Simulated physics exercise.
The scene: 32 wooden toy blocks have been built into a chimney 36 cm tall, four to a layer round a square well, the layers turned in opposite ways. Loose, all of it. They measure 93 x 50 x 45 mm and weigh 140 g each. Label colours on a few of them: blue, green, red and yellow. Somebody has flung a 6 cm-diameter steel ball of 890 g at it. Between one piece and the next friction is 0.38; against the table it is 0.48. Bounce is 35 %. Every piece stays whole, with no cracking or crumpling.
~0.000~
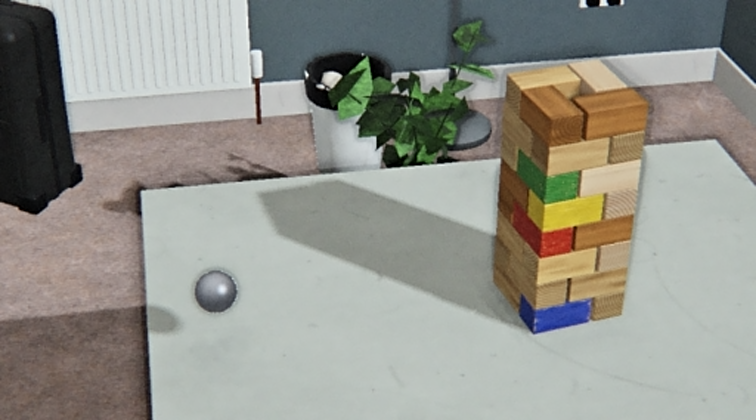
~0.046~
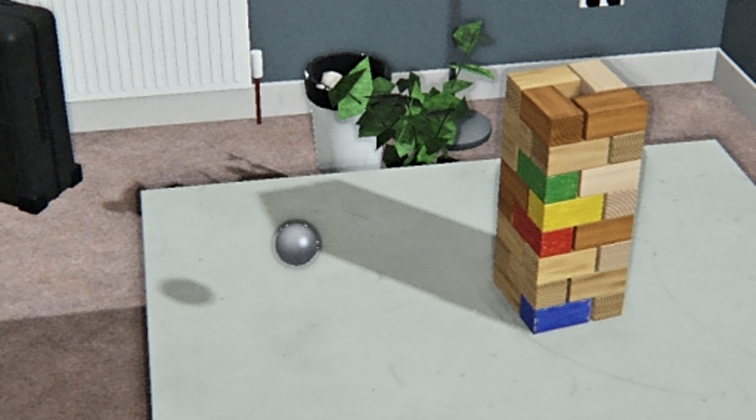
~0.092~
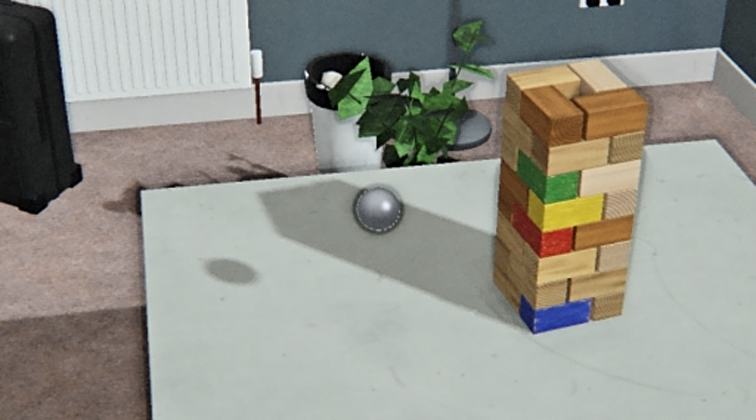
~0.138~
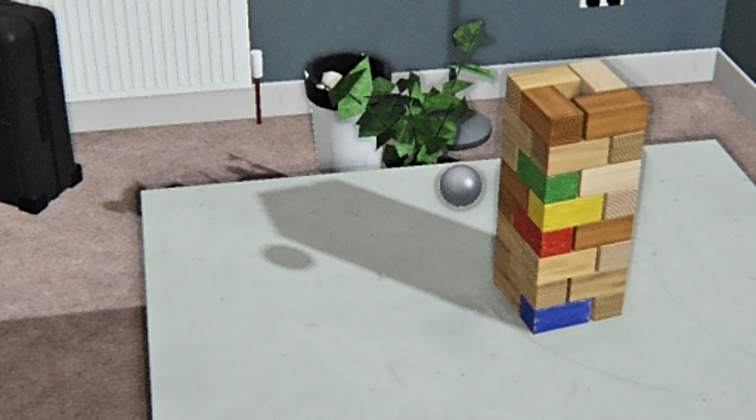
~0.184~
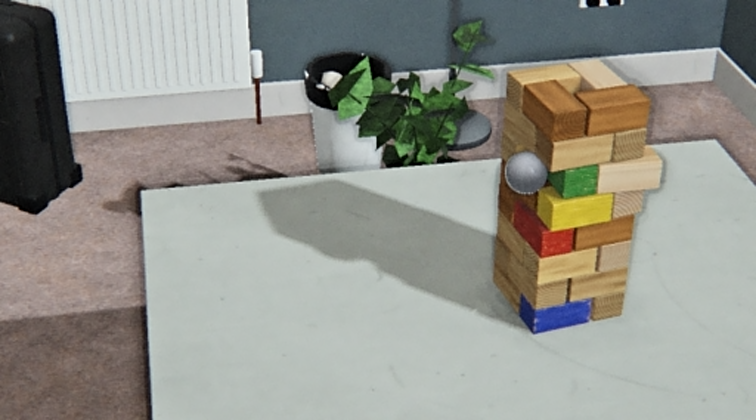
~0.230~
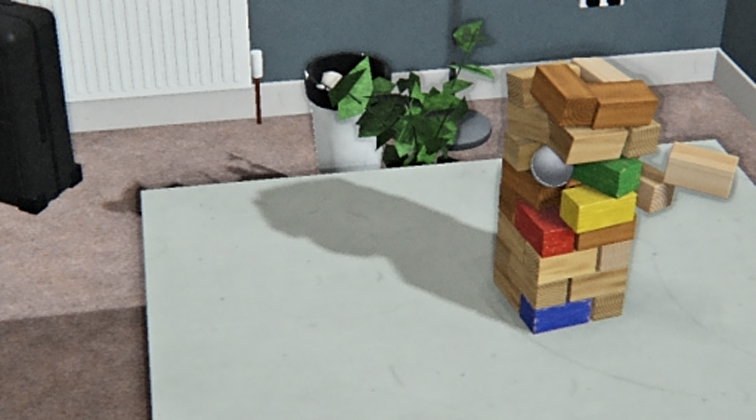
At the start, a gray ball is in the air left of a tower of wooden blocks on a pale table. It flies rightward and strikes the tower's upper part, pushing the green block right. The yellow block shifts too, pale blocks shoot out the right side, and the top layers tilt.
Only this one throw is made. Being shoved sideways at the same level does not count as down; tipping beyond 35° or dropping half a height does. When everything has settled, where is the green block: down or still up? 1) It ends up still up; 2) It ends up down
It ends up down (2).
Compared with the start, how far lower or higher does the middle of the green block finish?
Its middle ends around 23 cm lower.
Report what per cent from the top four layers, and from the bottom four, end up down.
80 % and 10 %.
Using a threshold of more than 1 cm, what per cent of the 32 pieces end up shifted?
That is 45 per cent.
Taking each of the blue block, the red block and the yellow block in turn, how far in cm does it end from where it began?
Moved: Blue 0, red 0, yellow 42.
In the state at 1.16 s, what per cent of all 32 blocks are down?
45 percent by then.
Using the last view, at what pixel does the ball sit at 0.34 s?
Estimated pixel: About (602, 194).
Around 0.34 s, ball still moving; 2 of the 32 blocks down; green block tipped 14°; yellow block tipped 6°.
Around 0.56 s, ball still moving; 9 of the 32 blocks down; green block on its side; yellow block on its side.
Around 0.80 s, ball still moving; 14 of the 32 blocks down; green block upside down; yellow block upside down.
Finally (2.1 s), ball at rest; 14 of the 32 blocks down; green block upside down; yellow block upside down; red block unmoved.
